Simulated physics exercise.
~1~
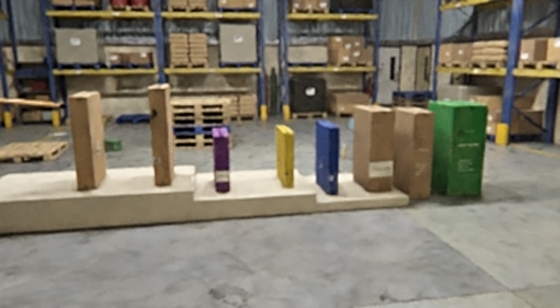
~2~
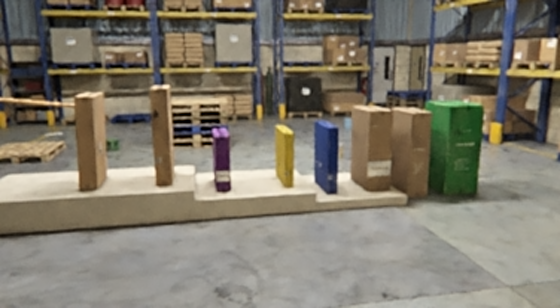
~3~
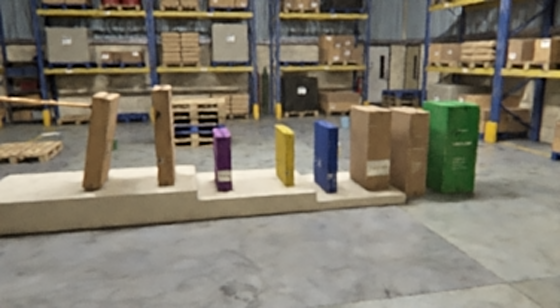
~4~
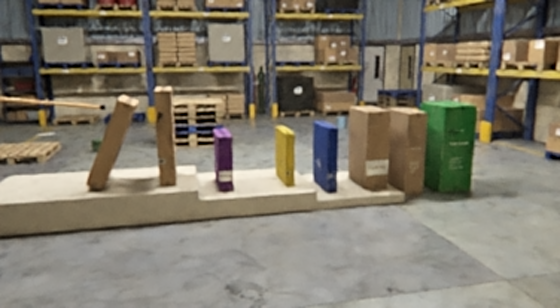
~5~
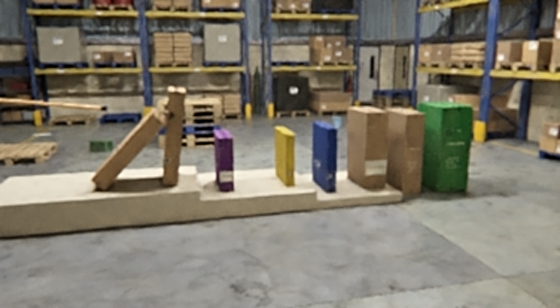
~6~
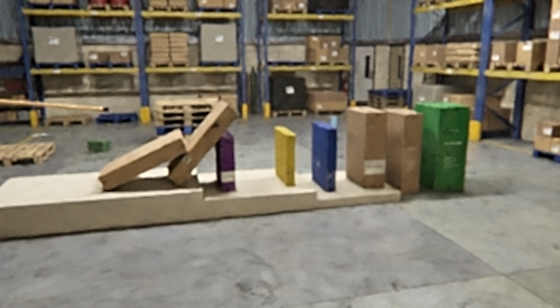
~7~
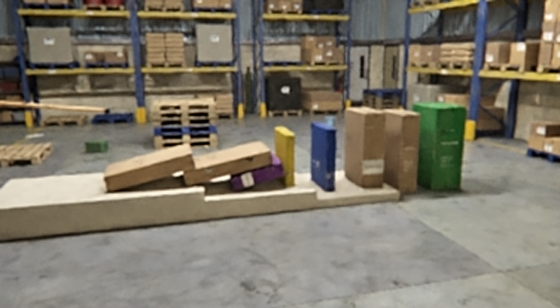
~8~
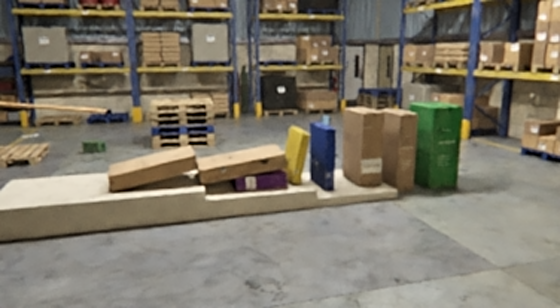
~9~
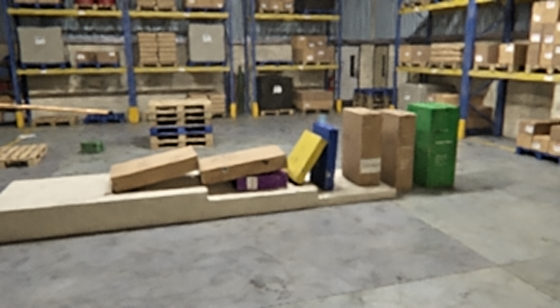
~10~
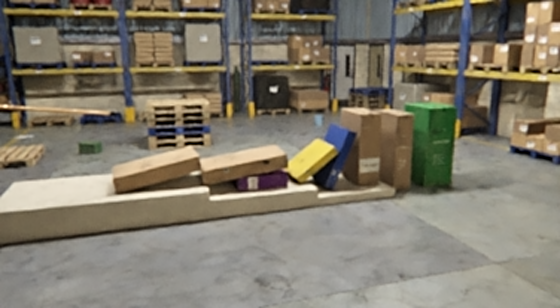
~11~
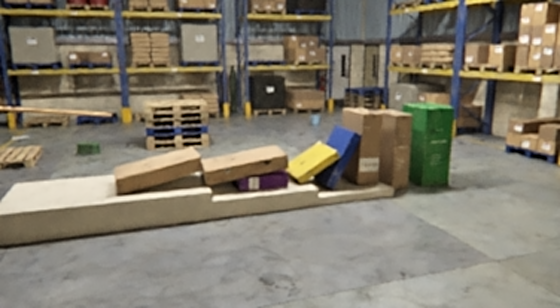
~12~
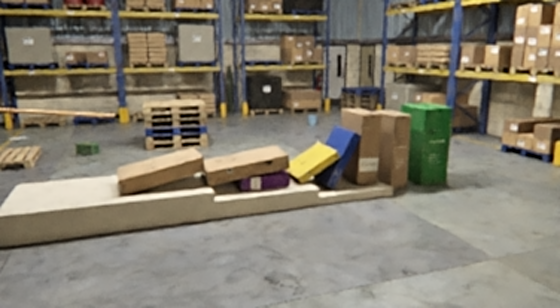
A pole reaches in from the left and tips the first of eight tall cartons standing down low pale steps in a warehouse, seen from the front by a slowly drifting camera. Brown, brown, purple, yellow and blue cartons lead right to two more brown ones and a green one, with loaded racks behind. The first carton falls rightward against the second, which topples and knocks the purple one flat. The yellow carton then tips over into the blue. Finally, the blue carton rests leaning against the next brown carton, and the last three stay standing.
